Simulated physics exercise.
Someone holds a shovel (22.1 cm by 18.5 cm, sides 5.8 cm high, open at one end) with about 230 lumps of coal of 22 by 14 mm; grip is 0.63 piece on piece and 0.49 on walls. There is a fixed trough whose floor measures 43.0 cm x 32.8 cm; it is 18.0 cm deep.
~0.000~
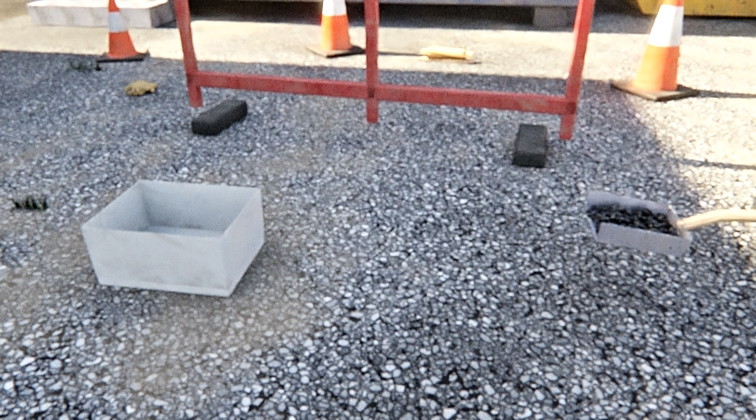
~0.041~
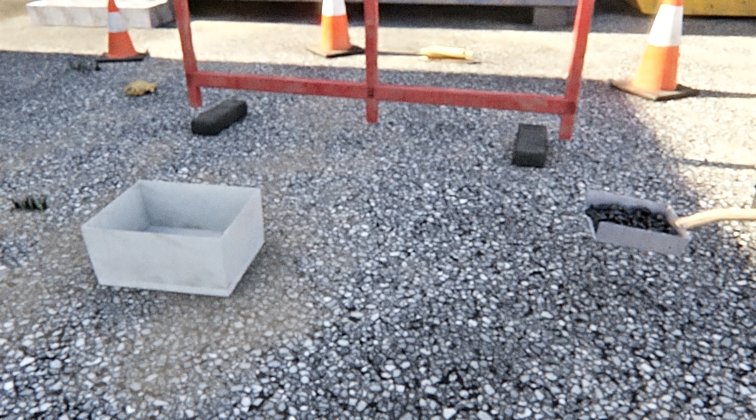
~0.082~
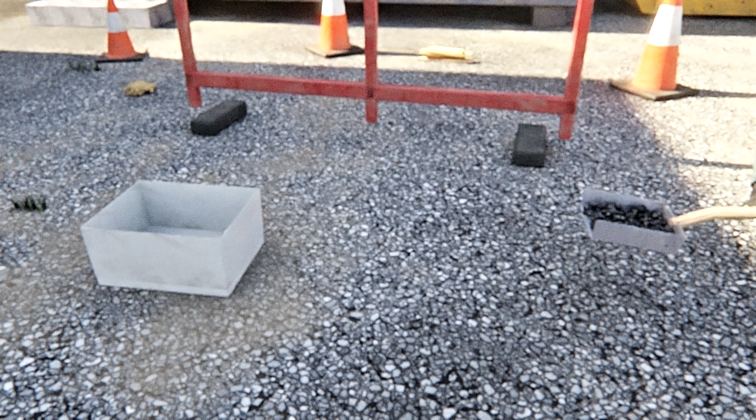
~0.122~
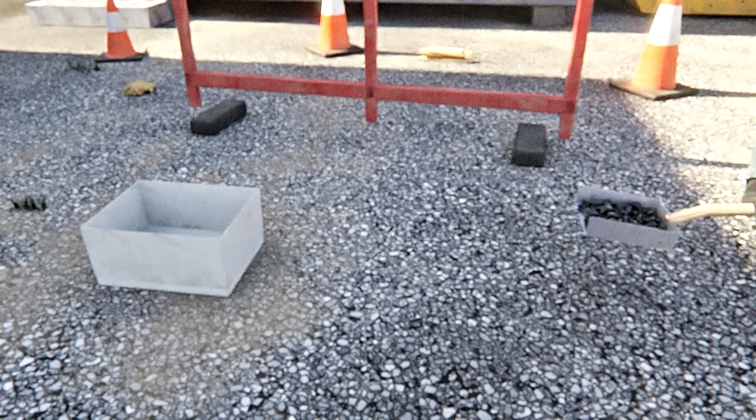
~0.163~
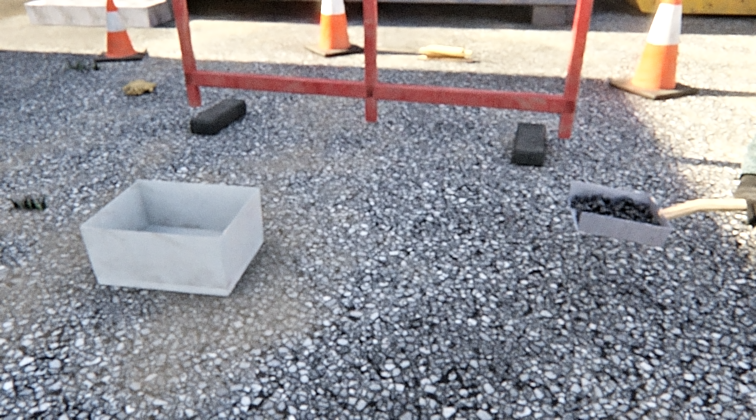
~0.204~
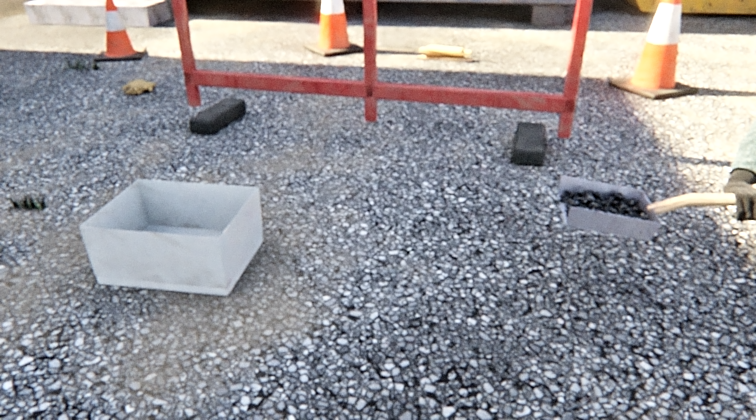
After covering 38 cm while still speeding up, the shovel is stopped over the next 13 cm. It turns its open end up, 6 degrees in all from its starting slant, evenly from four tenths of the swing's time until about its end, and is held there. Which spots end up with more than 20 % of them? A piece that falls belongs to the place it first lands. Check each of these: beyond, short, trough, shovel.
Beyond: Not more; short: More; trough: Not more; shovel: More.
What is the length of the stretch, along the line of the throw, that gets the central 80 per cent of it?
Spread: Approx. 30 cm.
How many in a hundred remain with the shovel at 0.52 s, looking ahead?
Roughly 90 per cent remains with the shovel.
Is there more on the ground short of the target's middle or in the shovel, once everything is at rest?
More ends on the ground short of the target's middle.
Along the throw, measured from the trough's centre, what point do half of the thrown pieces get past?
Around 50 centimetres short of the centre.
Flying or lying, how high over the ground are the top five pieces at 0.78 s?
50 centimetres, approximately.
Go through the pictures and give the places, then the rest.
In the first frame, shovel at (646, 233); tilt 8 degrees; moved 0.0 cm; low side right; open edge at (589, 223); middle of the load at (639, 225); trough at (176, 207).
In the second frame, shovel at (644, 232); tilt 8 degrees; moved 0.4 cm; low side right; open edge at (587, 223); middle of the load at (638, 224).
In the third frame, shovel at (640, 230); tilt 8 degrees; moved 1.4 cm; low side right; open edge at (584, 221); middle of the load at (635, 222).
In the fourth frame, shovel at (634, 227); tilt 8 degrees; moved 3.1 cm; low side right; open edge at (578, 218); middle of the load at (629, 219).
In the fifth frame, shovel at (626, 222); tilt 8 degrees; moved 5.6 cm; low side right; open edge at (570, 214); middle of the load at (621, 215).
In the sixth frame, shovel at (615, 217); tilt 8 degrees; moved 8.8 cm; low side right; open edge at (560, 208); middle of the load at (610, 210); trough at (175, 206). Its speed is now 0.86 m/s.
Then, at 0.38 s, tilt 10 degrees; shovel 100 %; middle of all pieces near (538, 180).
Then, at 0.52 s, tilt 13 degrees; shovel 90 %, in the air 10 %; middle of all pieces near (466, 150).
After 0.65 s, tilt 14 degrees; shovel 55 %, in the air 45 %; middle of all pieces near (425, 146).
Then, at 0.78 s, tilt 14 degrees; shovel 45 %, in the air 55 %; middle of all pieces near (402, 171).
By 1.5 s all is still; beyond 0 %, short 55 %, trough 0 %, shovel 45 %.
